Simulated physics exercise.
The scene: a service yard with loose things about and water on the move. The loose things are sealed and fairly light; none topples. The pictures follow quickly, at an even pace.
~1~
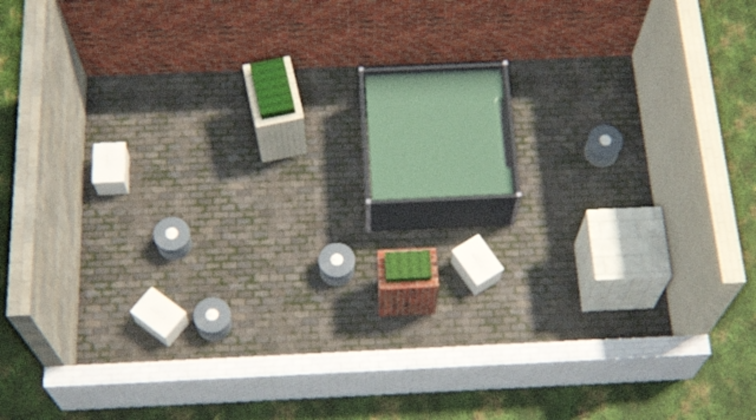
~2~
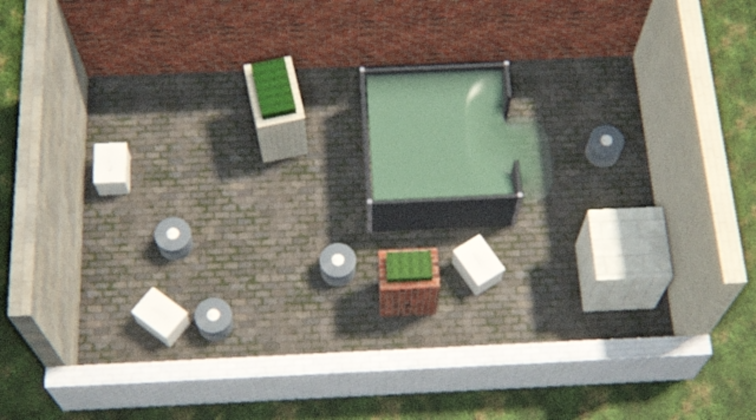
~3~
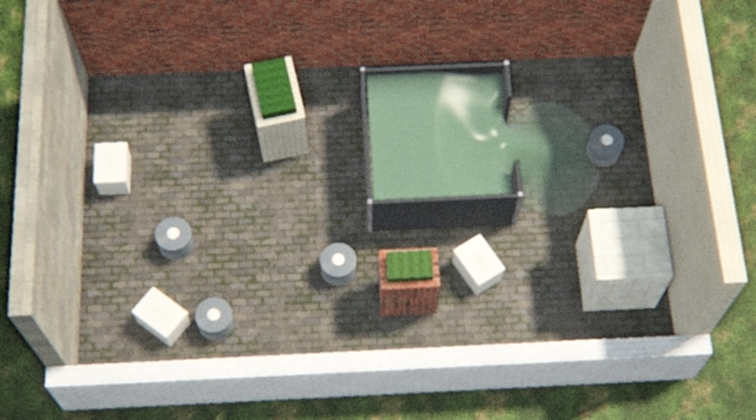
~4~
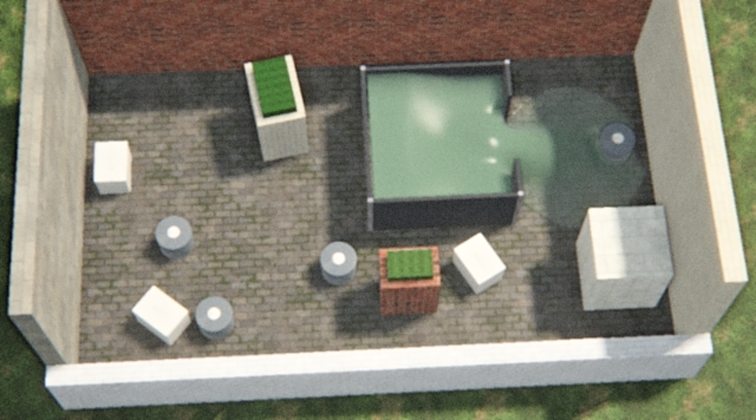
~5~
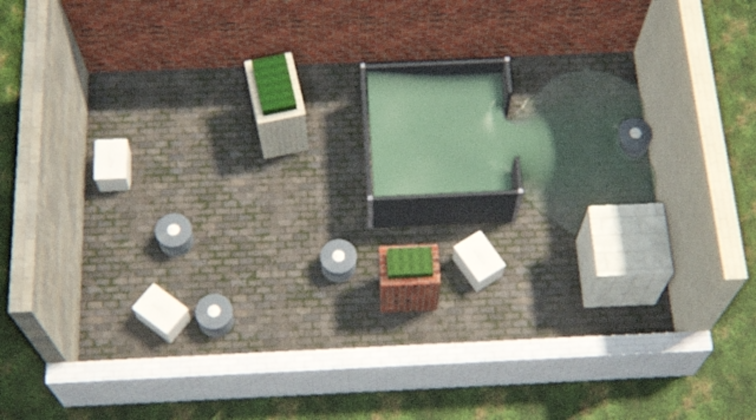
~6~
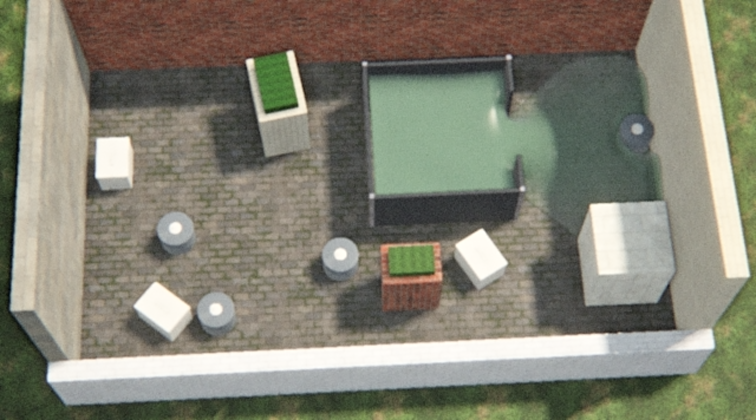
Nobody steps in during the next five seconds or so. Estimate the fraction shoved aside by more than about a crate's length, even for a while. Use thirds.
That comes to under a third.
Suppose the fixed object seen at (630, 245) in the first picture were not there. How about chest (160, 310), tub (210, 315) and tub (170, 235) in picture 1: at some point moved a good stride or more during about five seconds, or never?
In that order: No, no, less than that.
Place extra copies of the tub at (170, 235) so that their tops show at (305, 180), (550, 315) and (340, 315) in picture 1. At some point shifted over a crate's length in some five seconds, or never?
One after the other: Never so far, pushed that far, short of that.
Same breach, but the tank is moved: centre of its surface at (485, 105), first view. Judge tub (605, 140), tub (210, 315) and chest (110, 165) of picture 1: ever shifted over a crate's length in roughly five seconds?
One after the other: Pushed that far, not that far, no.
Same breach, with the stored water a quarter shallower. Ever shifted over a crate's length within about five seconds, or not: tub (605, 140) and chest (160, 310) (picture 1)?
One after the other: Yes, less than that.
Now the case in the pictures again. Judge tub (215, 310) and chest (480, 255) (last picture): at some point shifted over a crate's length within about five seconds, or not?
In turn: Less than that, yes.
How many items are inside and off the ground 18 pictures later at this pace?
I count 1.
A moment on, 0 of 7 are well off their spots; 1 afloat.
Next, 0 of 7 are well off their spots; 1 afloat.
Later, 1 of 7 are well off their spots; 1 afloat.
In the end, 2 of 7 are well off their spots, and 2 have been at some point; 1 afloat.
